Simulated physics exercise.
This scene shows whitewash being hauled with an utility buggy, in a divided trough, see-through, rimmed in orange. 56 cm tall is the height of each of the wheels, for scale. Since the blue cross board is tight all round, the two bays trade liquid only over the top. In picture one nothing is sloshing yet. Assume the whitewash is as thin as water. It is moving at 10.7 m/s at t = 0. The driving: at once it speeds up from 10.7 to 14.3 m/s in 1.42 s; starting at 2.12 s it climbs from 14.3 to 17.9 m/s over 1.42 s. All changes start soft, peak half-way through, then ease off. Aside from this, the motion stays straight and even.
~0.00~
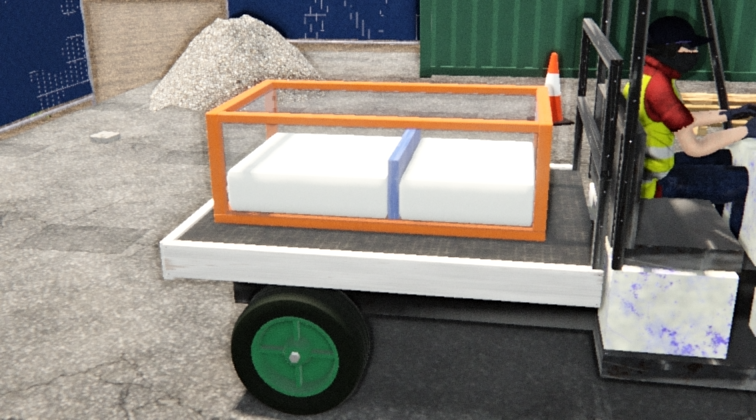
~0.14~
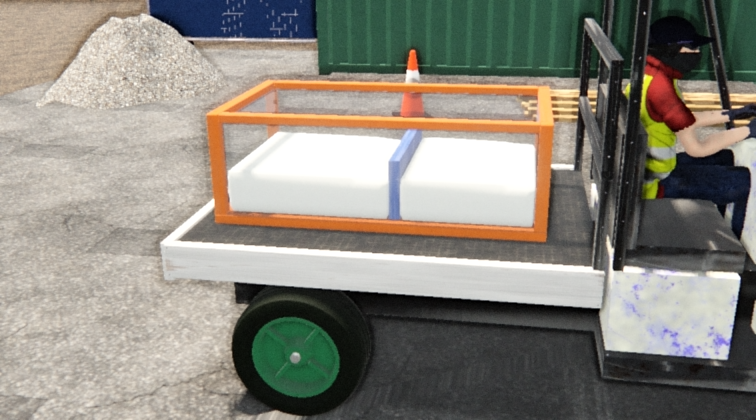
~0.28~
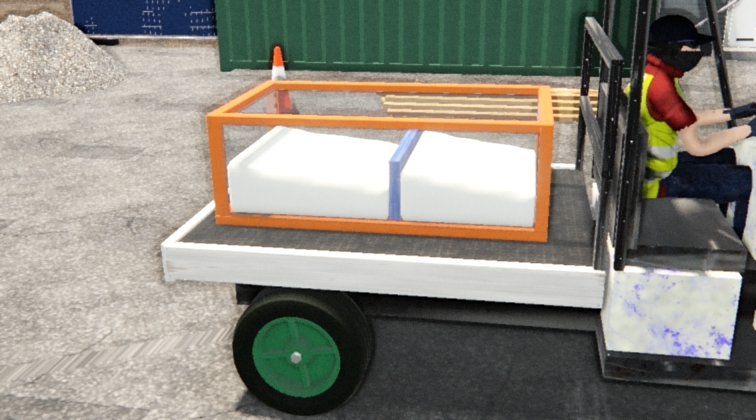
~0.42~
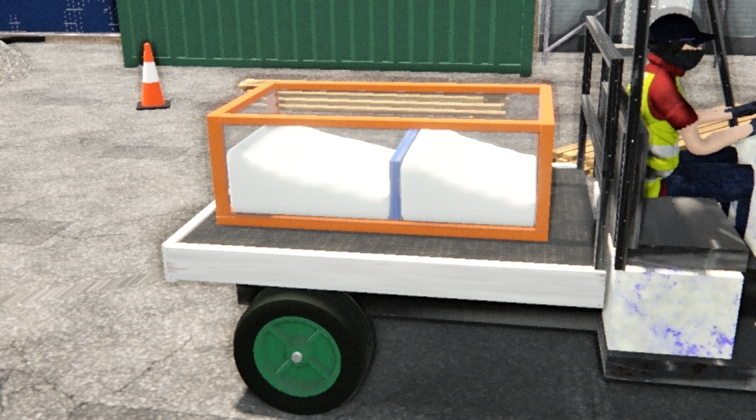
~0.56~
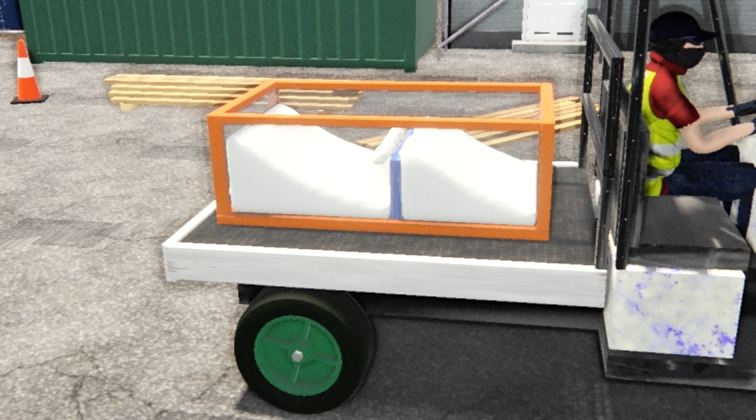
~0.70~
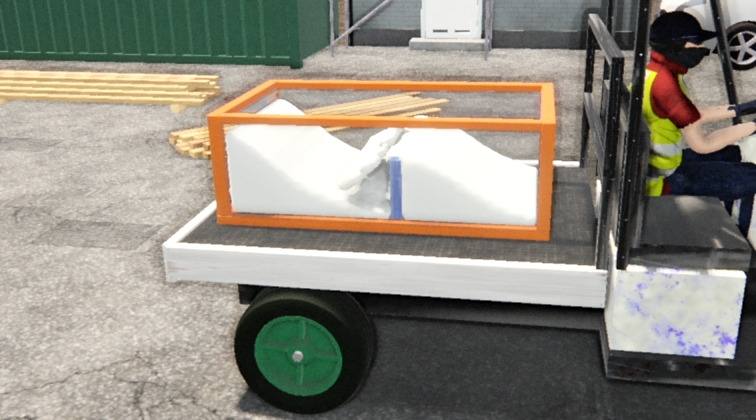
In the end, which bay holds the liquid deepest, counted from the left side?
The deepest is the first bay from the left.
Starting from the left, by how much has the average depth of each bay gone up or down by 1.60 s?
Reading from the left, the first one is up by 1 and the second is down by 2.
Then, 1.60 s in, the bays hold 19, 16 cm, left to right.
Then, 2.70 s in, the bays hold 19, 16 cm, left to right.
Then, 4.10 s in, the bays hold 20, 15 cm, left to right.
Then, 6.53 s in, the bays hold 20, 16 cm, left to right.
